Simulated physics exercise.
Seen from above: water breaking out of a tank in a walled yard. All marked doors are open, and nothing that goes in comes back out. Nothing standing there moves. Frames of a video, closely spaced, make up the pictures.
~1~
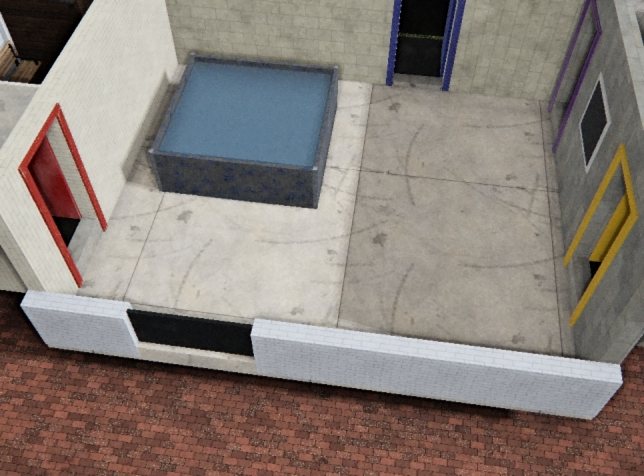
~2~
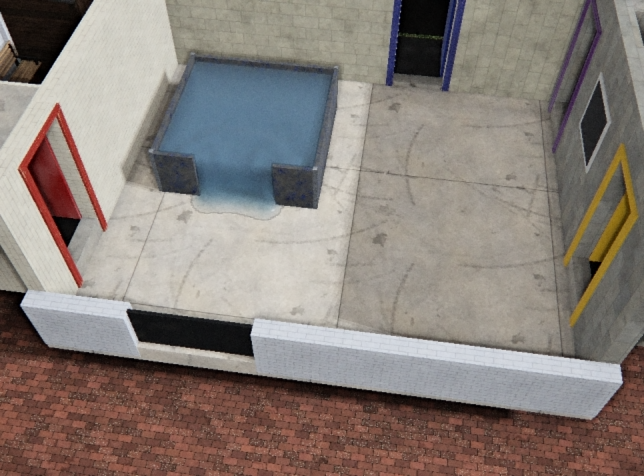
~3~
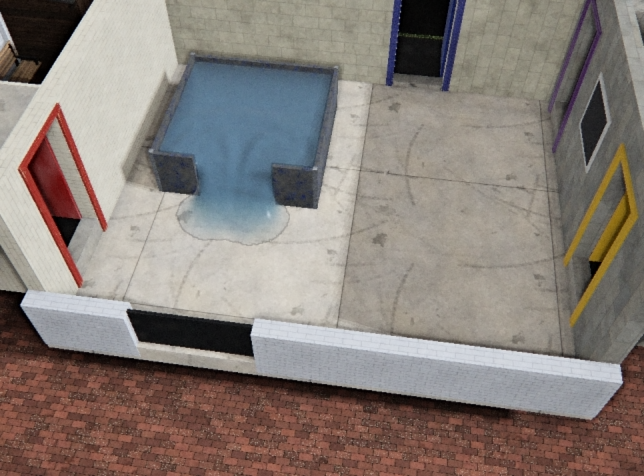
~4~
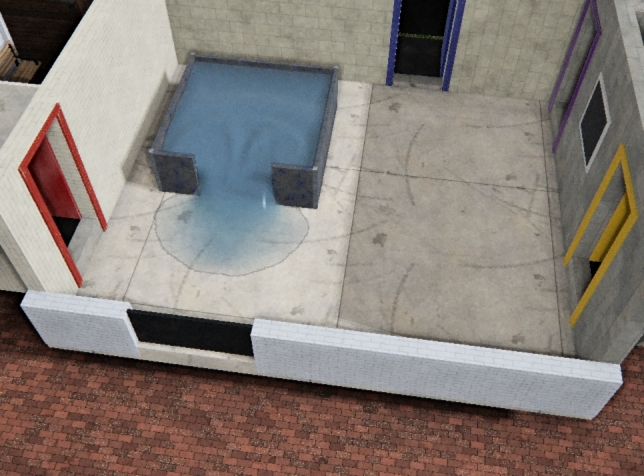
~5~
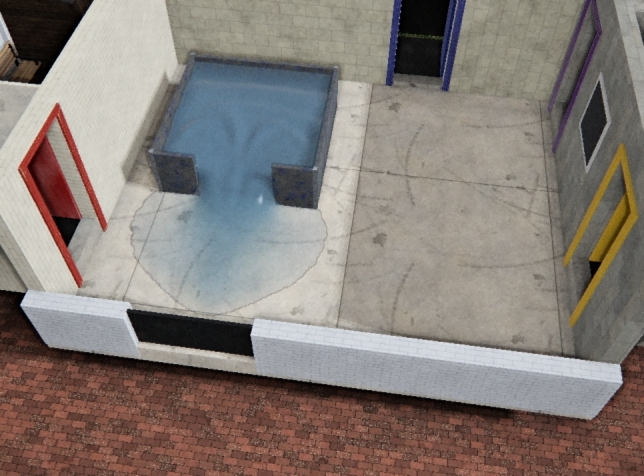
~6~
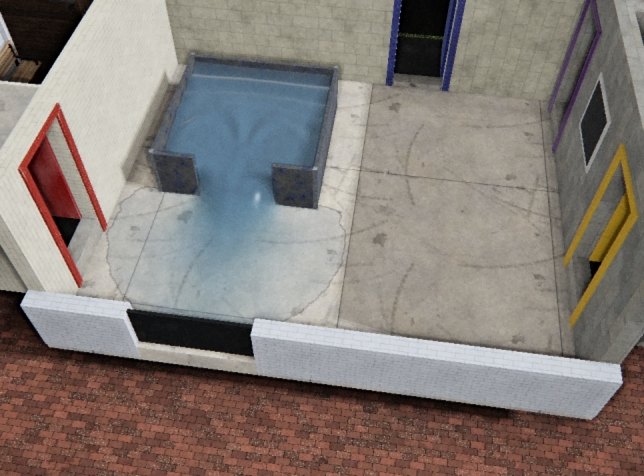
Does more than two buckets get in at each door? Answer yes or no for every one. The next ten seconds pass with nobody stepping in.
Purple door: No, red door: No, blue door: Yes, yellow door: No.
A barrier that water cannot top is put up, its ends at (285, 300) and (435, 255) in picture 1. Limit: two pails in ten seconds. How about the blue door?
Here's how it goes: The blue door ends up swamped.
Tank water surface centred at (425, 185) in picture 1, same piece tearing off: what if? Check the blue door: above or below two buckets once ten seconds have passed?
Briefly, blue remains below.
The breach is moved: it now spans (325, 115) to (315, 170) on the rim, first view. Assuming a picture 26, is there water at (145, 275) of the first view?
Verdict: Dry.
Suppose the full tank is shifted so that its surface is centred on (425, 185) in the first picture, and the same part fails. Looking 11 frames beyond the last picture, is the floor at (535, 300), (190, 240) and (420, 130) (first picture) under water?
In that order: Wet, awash, dry.
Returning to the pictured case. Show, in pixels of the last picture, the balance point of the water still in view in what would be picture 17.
The water's centre sits above (241, 207).
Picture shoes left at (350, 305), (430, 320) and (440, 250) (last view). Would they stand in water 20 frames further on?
One after the other: Wet, under water, awash.
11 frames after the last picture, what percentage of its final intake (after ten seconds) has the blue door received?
Roughly 0 percent.
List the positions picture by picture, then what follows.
In the first frame, the water tank at (250, 112) is whole and still.
In the second frame, the front is at (196, 202), out from the gap at (237, 187).
In the third frame, the front is at (190, 229), out from the gap at (237, 188).
In the fourth frame, water pours out at (237, 188) and has run to (199, 267).
In the fifth frame, water pours out at (237, 188) and has run to (195, 306).
In the sixth frame, water pours out at (237, 187) and has run to a hidden place.
A moment on, water covers 25 % of the floor; the purple door not reached, the red door wet at the sill, nothing in, the blue door not reached, the yellow door not reached.
Next, water covers 35 % of the floor; the purple door not reached, the red door wet at the sill, nothing in, the blue door not reached, the yellow door not reached.
Then, water covers 55 % of the floor; the purple door not reached, the red door wet at the sill, nothing in, the blue door not reached, the yellow door wet at the sill, nothing in.
Later, water covers 85 % of the floor; the purple door wet at the sill, nothing in, the red door wet at the sill, nothing in, the blue door wet at the sill, nothing in, the yellow door wet at the sill, nothing in.
In the end, water covers 95 % of the floor; the purple door wet at the sill, nothing in, the red door wet at the sill, nothing in, the blue door far over two buckets in, the yellow door wet at the sill, nothing in.
